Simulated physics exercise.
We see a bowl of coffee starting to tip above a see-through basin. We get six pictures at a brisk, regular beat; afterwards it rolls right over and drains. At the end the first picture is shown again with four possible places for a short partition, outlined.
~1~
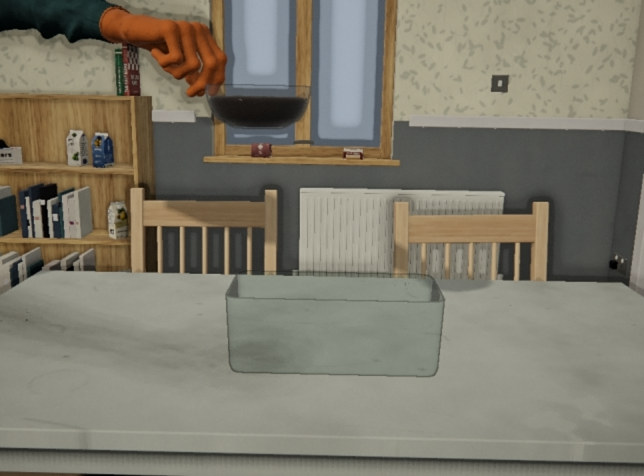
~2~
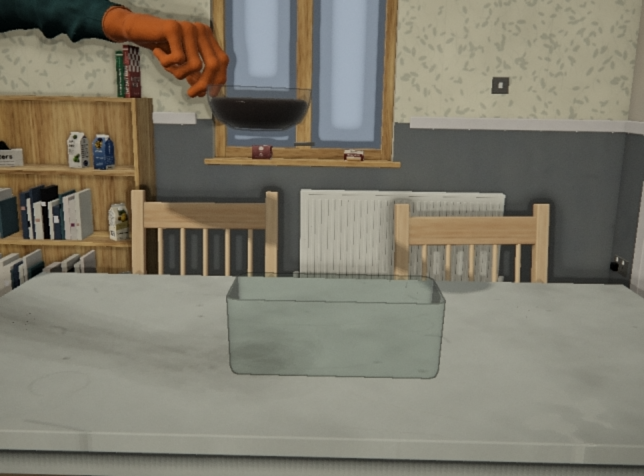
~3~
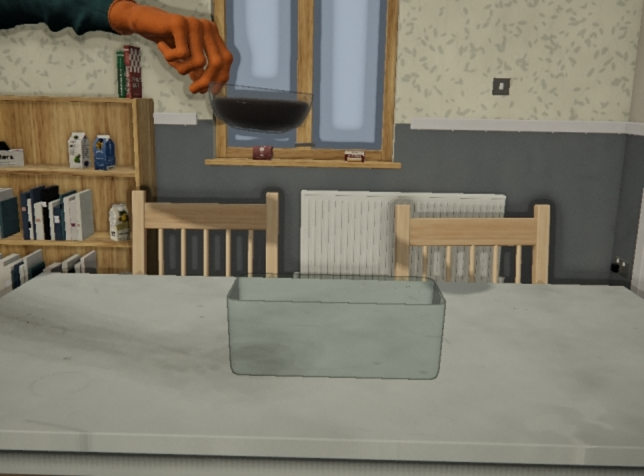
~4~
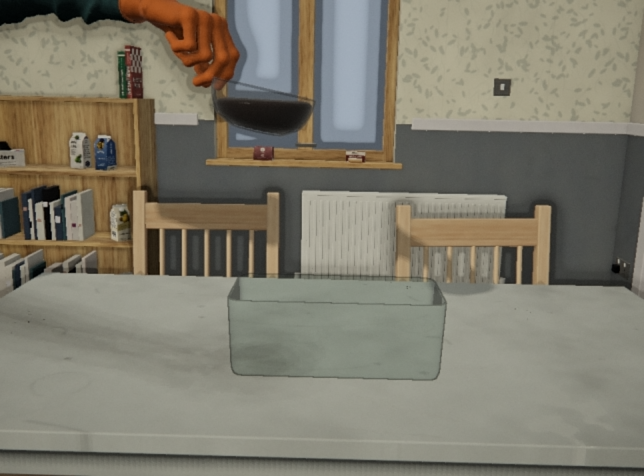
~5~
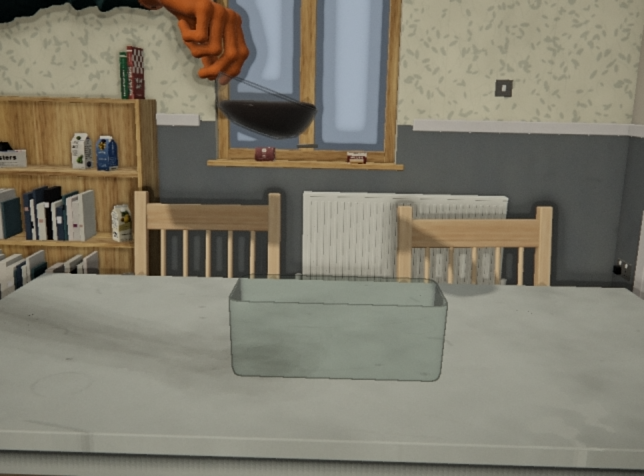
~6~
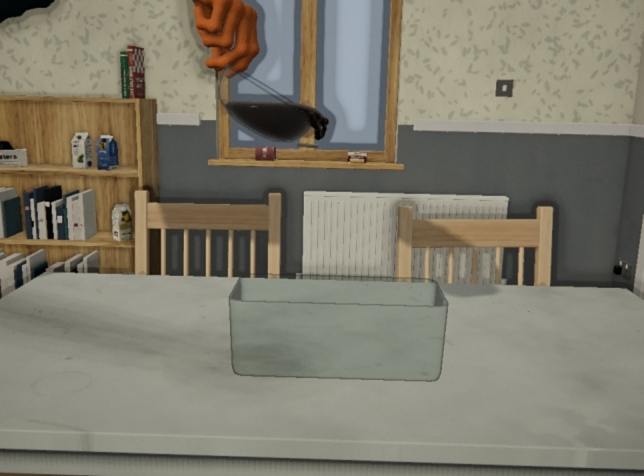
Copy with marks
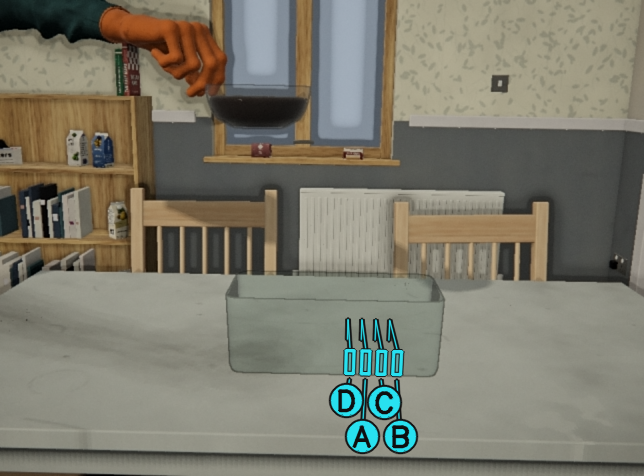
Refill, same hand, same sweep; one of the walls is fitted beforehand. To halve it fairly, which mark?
I would pick position A.
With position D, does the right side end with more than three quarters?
No.
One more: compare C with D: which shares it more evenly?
D.
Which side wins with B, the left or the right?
More ends on the left.
On the marked copy, A at (365, 379); B at (396, 380); C at (381, 380); D at (349, 379).
If A is chosen, about 47 % ends left of the wall and 50 % right of it; 3 % is lost outside.
If B is chosen, about 89 % ends left of the wall and 8 % right of it; 3 % is lost outside.
If C is chosen, about 78 % ends left of the wall and 19 % right of it; 3 % is lost outside.
If D is chosen, about 29 % ends left of the wall and 68 % right of it.
